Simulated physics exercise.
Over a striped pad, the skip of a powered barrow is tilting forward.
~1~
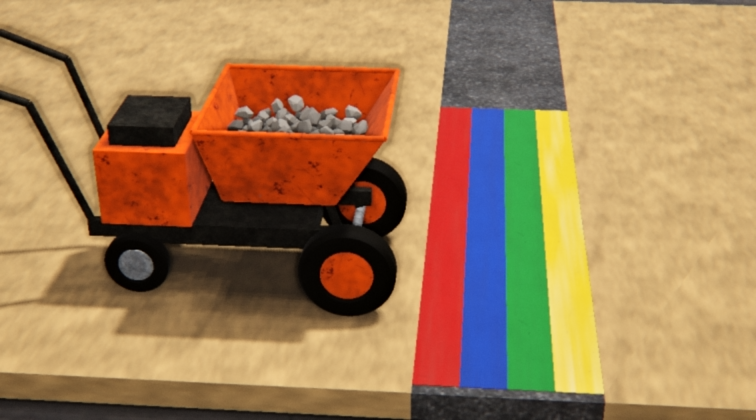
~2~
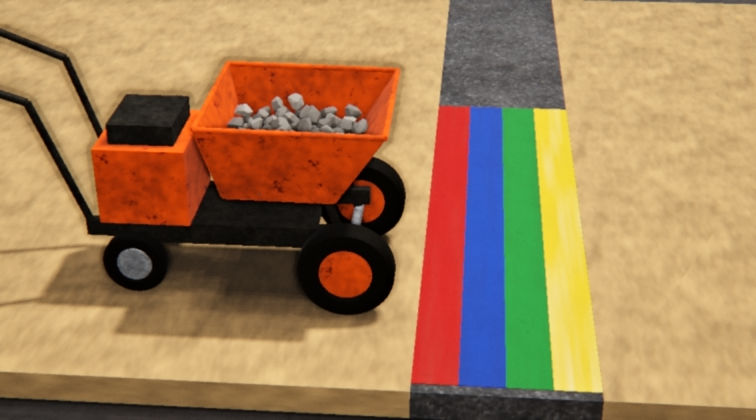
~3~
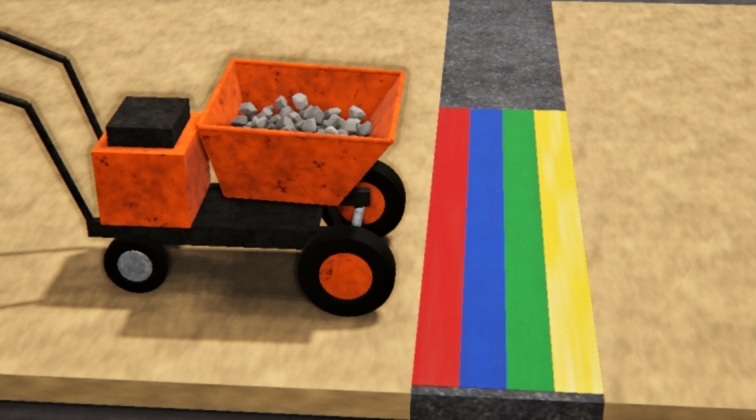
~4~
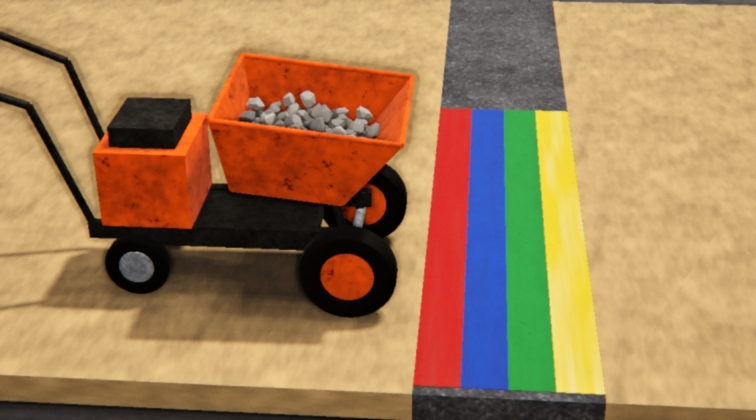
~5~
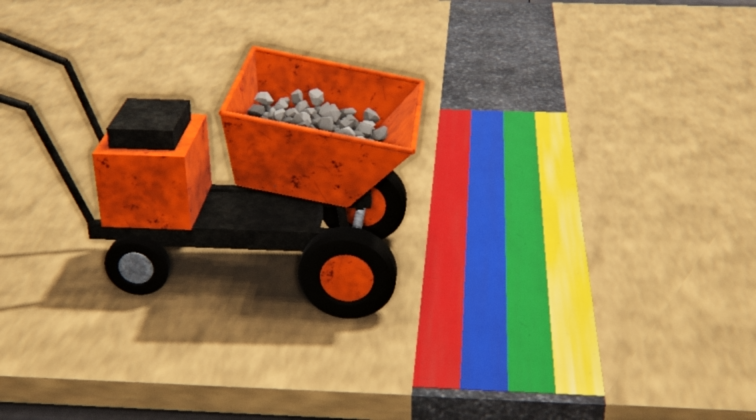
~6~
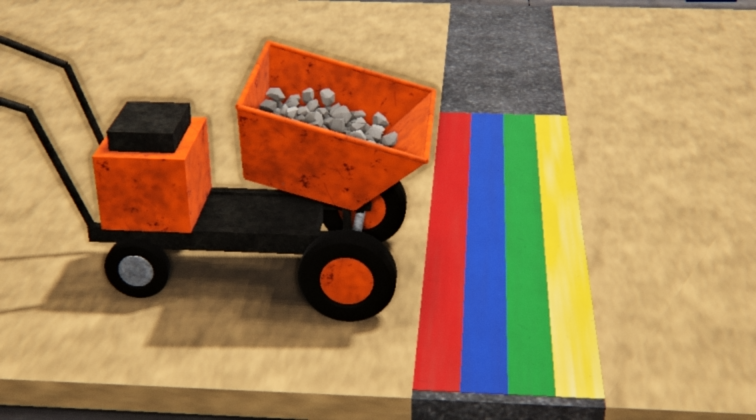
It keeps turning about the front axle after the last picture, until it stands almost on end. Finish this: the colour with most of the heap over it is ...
... Green.
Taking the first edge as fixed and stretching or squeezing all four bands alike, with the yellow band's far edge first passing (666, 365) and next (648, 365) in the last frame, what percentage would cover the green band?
30 % and 40 %.
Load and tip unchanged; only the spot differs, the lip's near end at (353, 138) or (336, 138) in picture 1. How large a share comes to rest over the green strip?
Near 30 % and 20 %.
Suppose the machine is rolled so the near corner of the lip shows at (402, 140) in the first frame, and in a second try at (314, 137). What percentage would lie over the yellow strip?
The first spot yields roughly 30 percent, the second roughly 10 percent.
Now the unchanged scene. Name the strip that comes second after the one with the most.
Next in line comes the strip in yellow.
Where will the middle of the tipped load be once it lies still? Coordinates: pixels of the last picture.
Near (550, 278), more or less.
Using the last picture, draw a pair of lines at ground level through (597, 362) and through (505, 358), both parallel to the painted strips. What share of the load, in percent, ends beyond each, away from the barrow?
Result, first then second: 20 %, 80 %.
Just after the last frame, skip tipped steeply; every one in the skip.
A moment on, skip tipped right over; the larger part in the skip; about a tenth over the green strip; just a few over the yellow strip.
Further on, skip tipped right over; roughly a quarter in the skip; just a few over the blue strip; roughly a third over the green strip; roughly a quarter over the yellow strip; roughly a quarter off the paint.
When it is over, skip tipped right over; roughly a quarter in the skip; not one over the red strip; just a few over the blue strip; roughly a third over the green strip; roughly a quarter over the yellow strip; roughly a quarter off the paint.
